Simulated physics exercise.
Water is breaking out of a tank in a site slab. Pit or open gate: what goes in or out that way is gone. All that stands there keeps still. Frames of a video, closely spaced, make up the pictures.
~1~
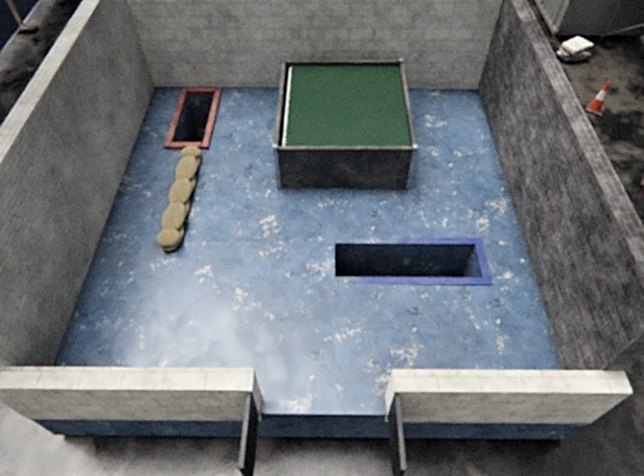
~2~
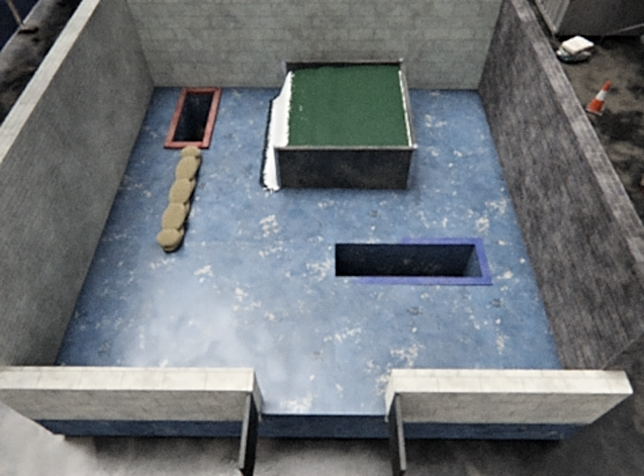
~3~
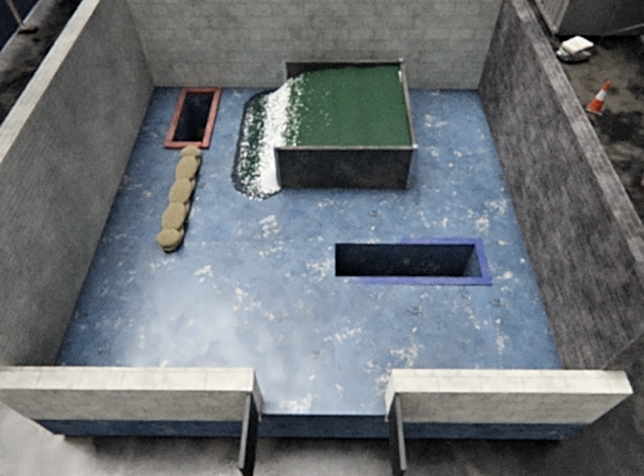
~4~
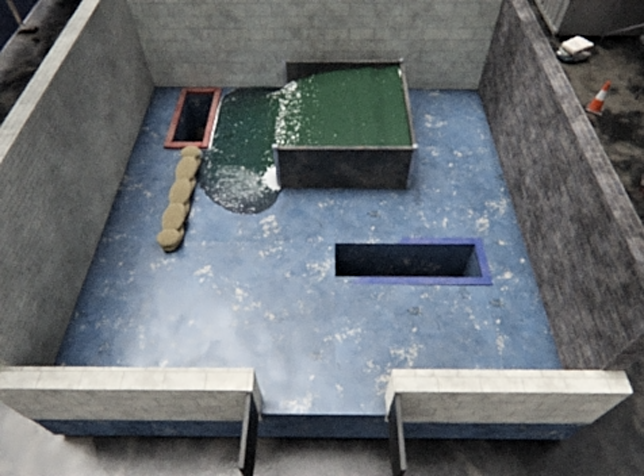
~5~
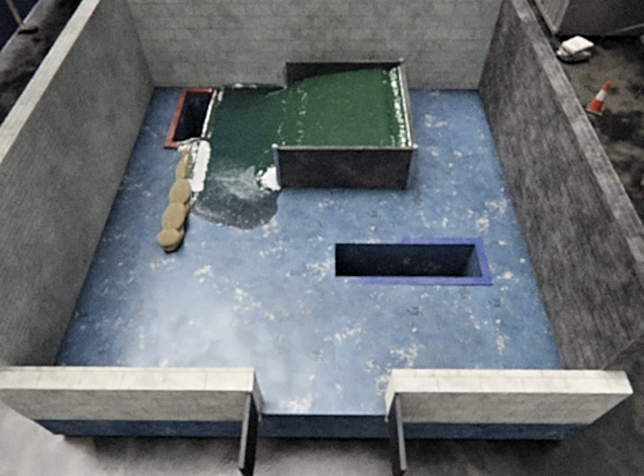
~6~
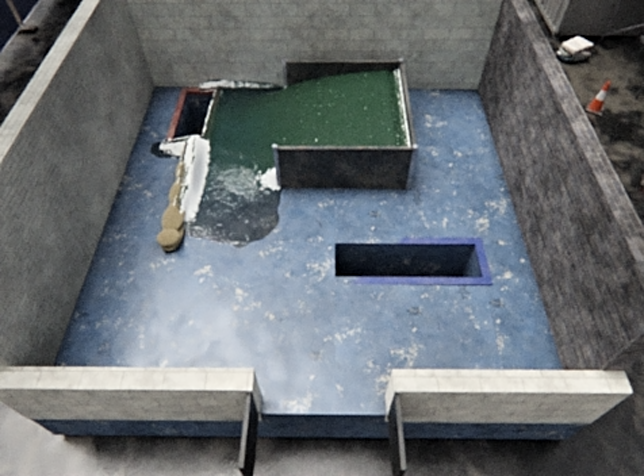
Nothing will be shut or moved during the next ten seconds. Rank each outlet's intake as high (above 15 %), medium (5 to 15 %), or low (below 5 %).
Intake: The gate is medium; the blue pit is low; the red pit is high.
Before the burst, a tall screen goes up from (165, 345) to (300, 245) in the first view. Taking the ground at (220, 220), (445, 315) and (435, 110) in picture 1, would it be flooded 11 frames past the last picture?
Swamped, untouched, untouched.
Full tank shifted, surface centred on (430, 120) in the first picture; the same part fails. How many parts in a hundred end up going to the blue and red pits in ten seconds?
After ten seconds: Blue pit 6 percent, red pit 35 percent.
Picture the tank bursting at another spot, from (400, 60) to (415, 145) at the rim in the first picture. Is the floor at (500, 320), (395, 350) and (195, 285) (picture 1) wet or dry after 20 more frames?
First spot submerged, second spot submerged, third spot spared.
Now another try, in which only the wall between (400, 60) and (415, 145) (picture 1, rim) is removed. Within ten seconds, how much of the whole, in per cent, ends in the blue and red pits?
In percent: Blue 35, red 4.
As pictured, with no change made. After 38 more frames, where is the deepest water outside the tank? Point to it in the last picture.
My pick is (564, 396).
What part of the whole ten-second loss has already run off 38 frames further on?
Approximately 90 %.
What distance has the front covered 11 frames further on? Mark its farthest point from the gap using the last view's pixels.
My estimate: Roughly (75, 391).
A moment on, water covers 30 % of the floor; the gate 0 %, the blue pit 0 %, the red pit 15 %.
Next, water covers 45 % of the floor; the gate 0 %, the blue pit 0 %, the red pit 28 %.
Then, water covers 60 % of the floor; the gate 1 %, the blue pit 0 %, the red pit 39 %.
Later, water covers 70 % of the floor; the gate 5 %, the blue pit 0 %, the red pit 44 %.
In the end, water covers 85 % of the floor; the gate 9 %, the blue pit 3 %, the red pit 45 %.
